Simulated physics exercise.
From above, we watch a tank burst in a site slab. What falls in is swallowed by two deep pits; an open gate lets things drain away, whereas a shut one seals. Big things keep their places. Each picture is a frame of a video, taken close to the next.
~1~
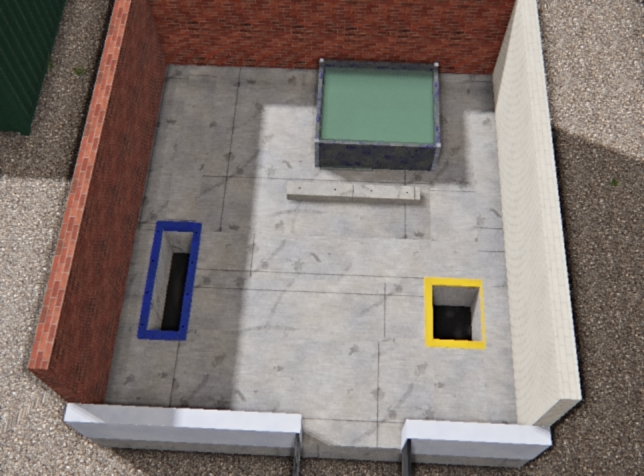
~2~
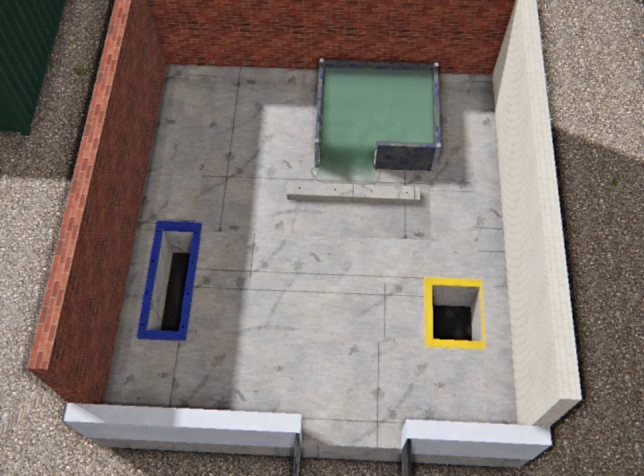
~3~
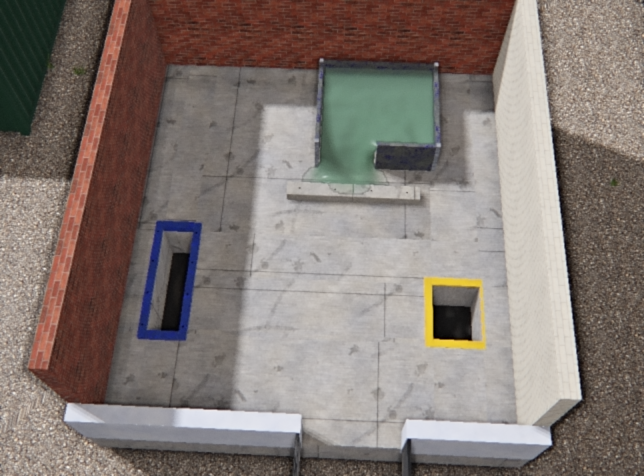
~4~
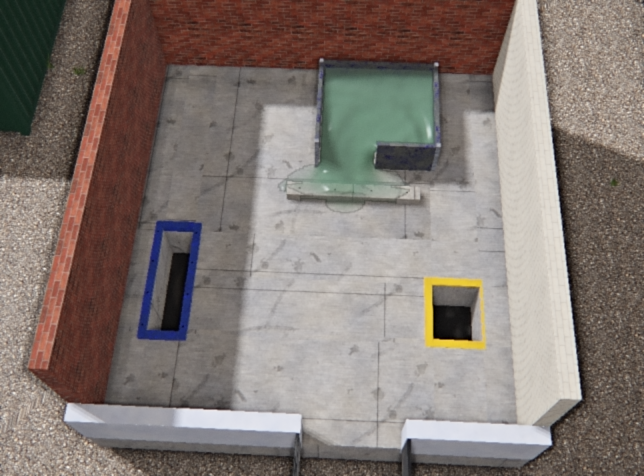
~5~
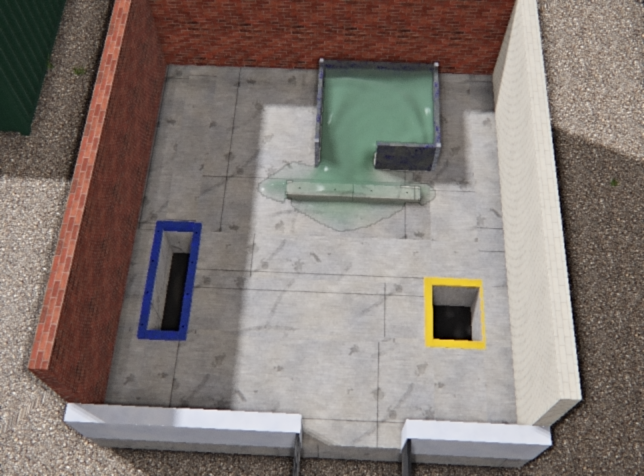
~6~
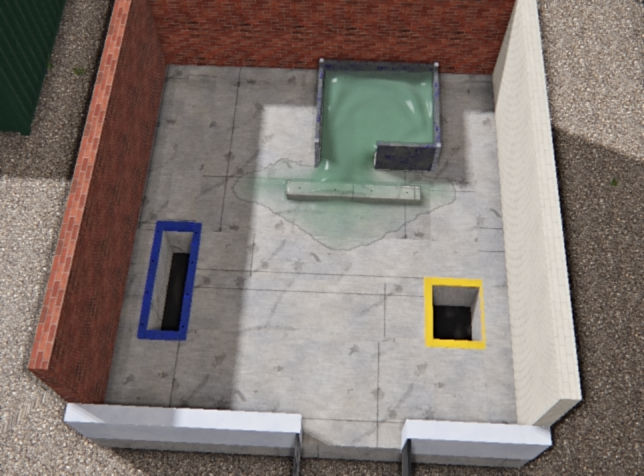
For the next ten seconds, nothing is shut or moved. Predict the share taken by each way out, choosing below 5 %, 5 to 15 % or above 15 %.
Predicted: The gate takes 5 to 15 %; the blue pit takes below 5 %; the yellow pit takes 5 to 15 %.
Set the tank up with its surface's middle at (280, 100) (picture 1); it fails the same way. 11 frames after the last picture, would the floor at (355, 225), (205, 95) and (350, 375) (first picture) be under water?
In order: Unflooded, then unflooded, then inundated.
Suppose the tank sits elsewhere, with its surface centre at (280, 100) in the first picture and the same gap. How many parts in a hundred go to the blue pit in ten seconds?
Per cent: Blue 10.
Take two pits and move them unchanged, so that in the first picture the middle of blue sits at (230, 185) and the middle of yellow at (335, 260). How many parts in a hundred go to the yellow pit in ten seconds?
Yellow: About 14 %.
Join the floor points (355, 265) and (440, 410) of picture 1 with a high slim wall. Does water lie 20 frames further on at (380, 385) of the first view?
Waterless.
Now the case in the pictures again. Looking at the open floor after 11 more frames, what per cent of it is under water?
I'd guess some 65 per cent.
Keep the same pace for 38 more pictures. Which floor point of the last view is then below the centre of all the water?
Point: (311, 188).
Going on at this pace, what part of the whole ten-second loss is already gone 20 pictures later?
It would be around 35 %.
A moment on, water covers 35 % of the floor; the gate 0 %, the blue pit 0 %, the yellow pit 0 %.
Next, water covers 65 % of the floor; the gate 0 %, the blue pit 0 %, the yellow pit 1 %.
Then, water covers 75 % of the floor; the gate 2 %, the blue pit 0 %, the yellow pit 3 %.
Later, water covers 75 % of the floor; the gate 4 %, the blue pit 0 %, the yellow pit 6 %.
In the end, water covers 85 % of the floor; the gate 7 %, the blue pit 0 %, the yellow pit 9 %.
